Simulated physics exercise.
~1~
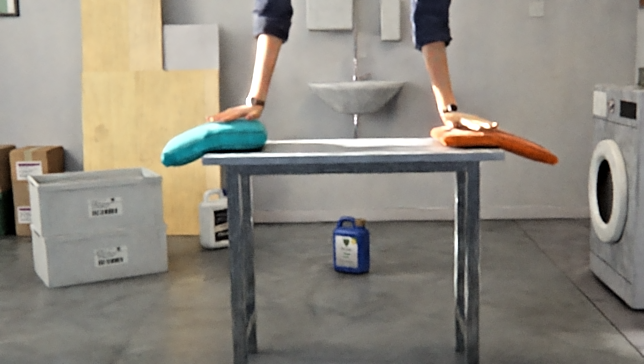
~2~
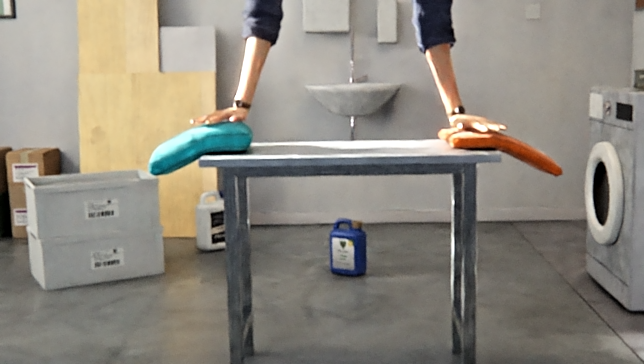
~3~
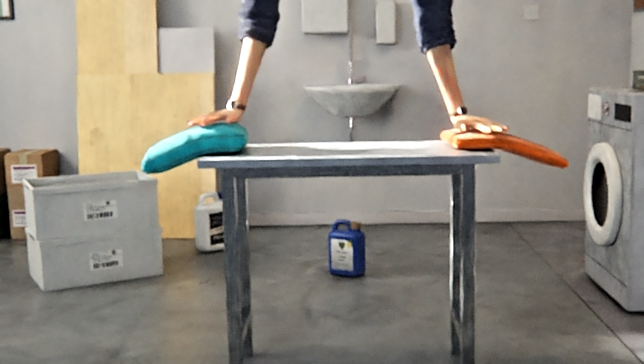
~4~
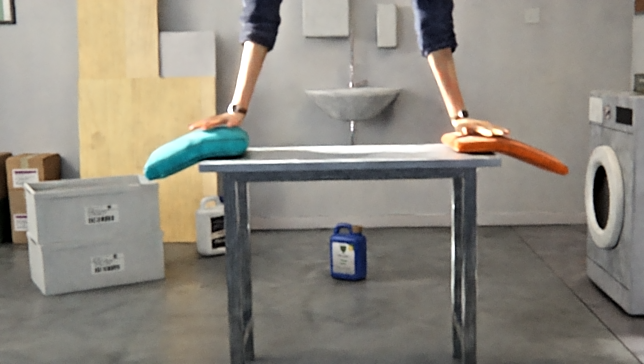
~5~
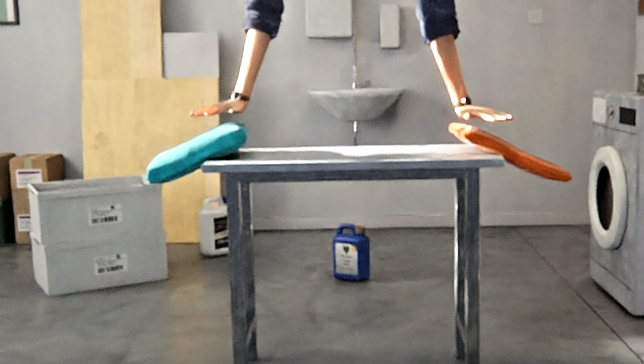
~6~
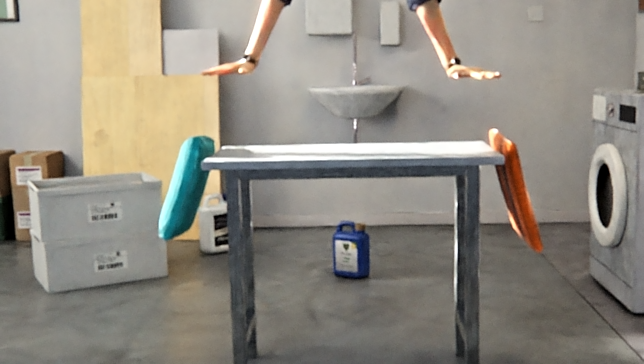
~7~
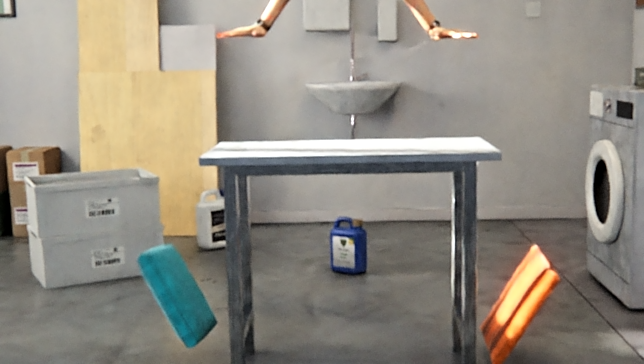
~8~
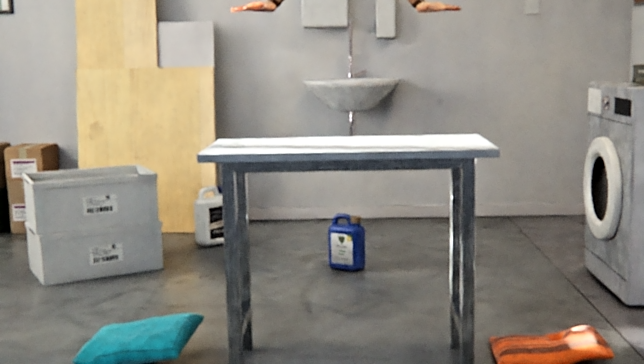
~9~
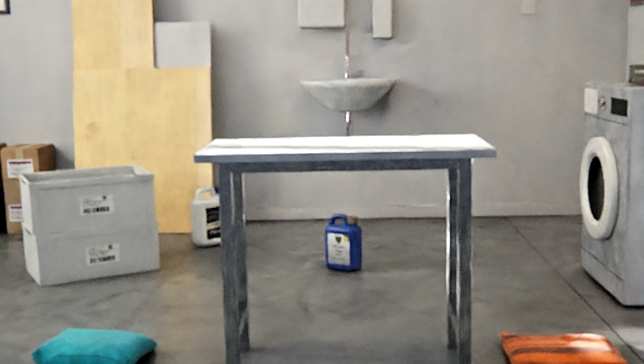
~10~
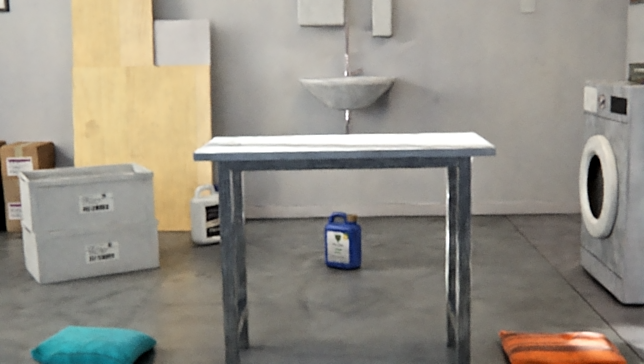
Two hands release a turquoise cushion and an orange folded blanket, which drop to the floor.
